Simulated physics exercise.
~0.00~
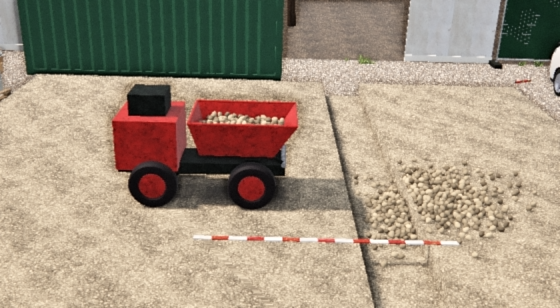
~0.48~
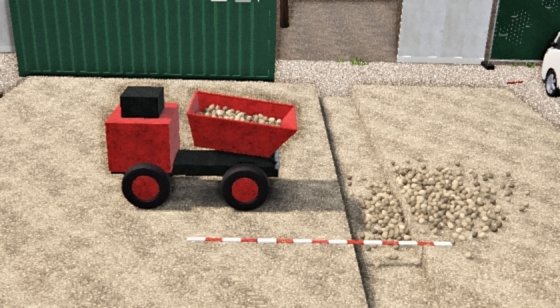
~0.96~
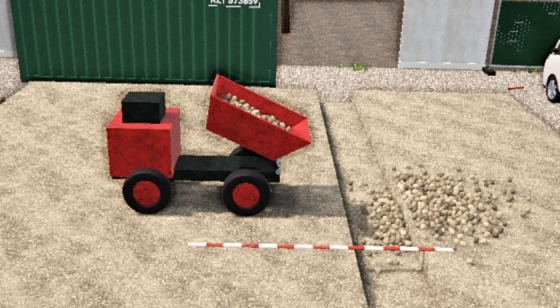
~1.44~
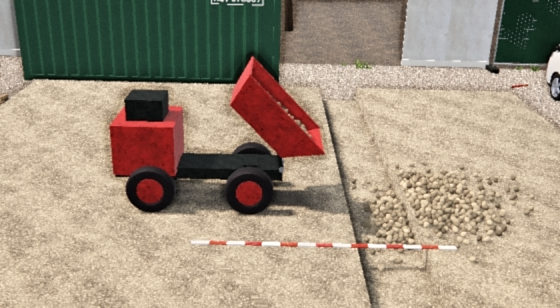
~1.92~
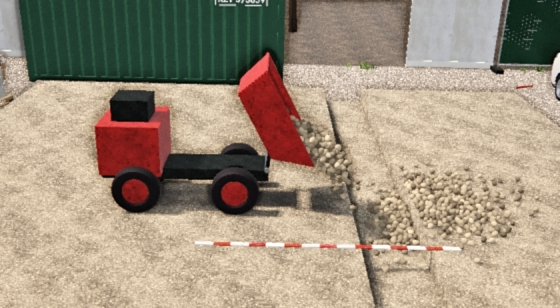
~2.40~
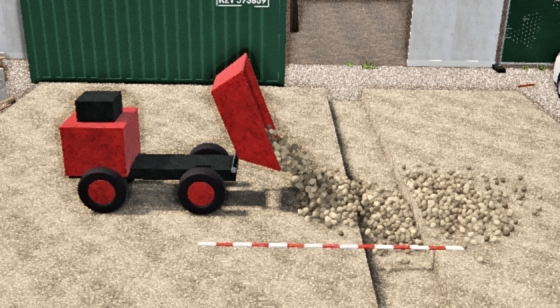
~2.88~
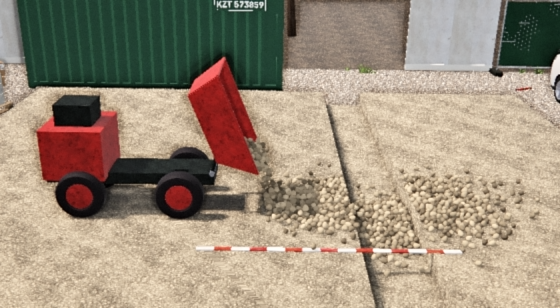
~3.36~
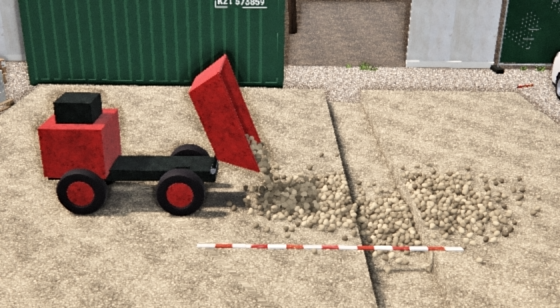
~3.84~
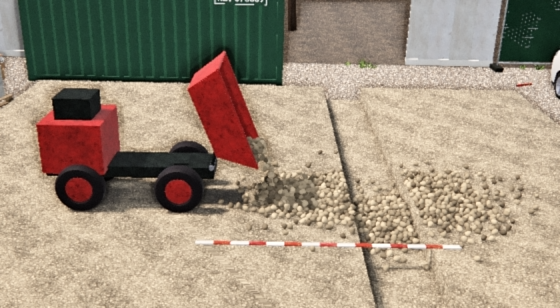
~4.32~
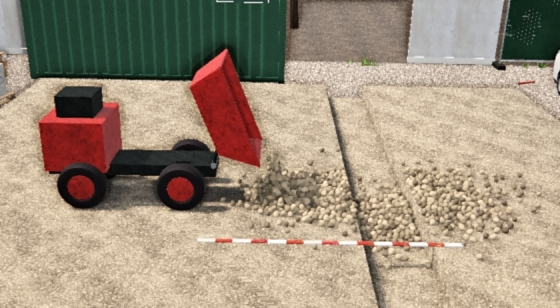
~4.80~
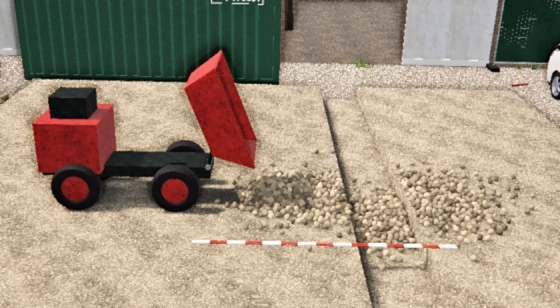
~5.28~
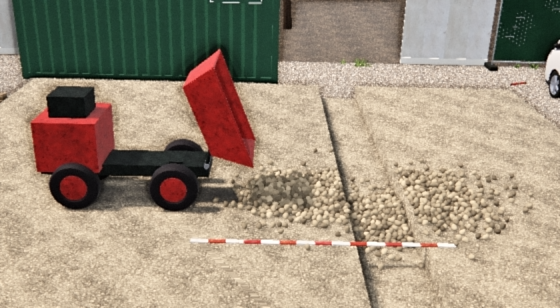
In this clip, a red and black dump truck tips its skip steeply to the right and rolls left as stones pour onto sandy ground, spreading toward an earlier pile across a narrow trench, and it ends standing still with its skip raised beside the joined stones.
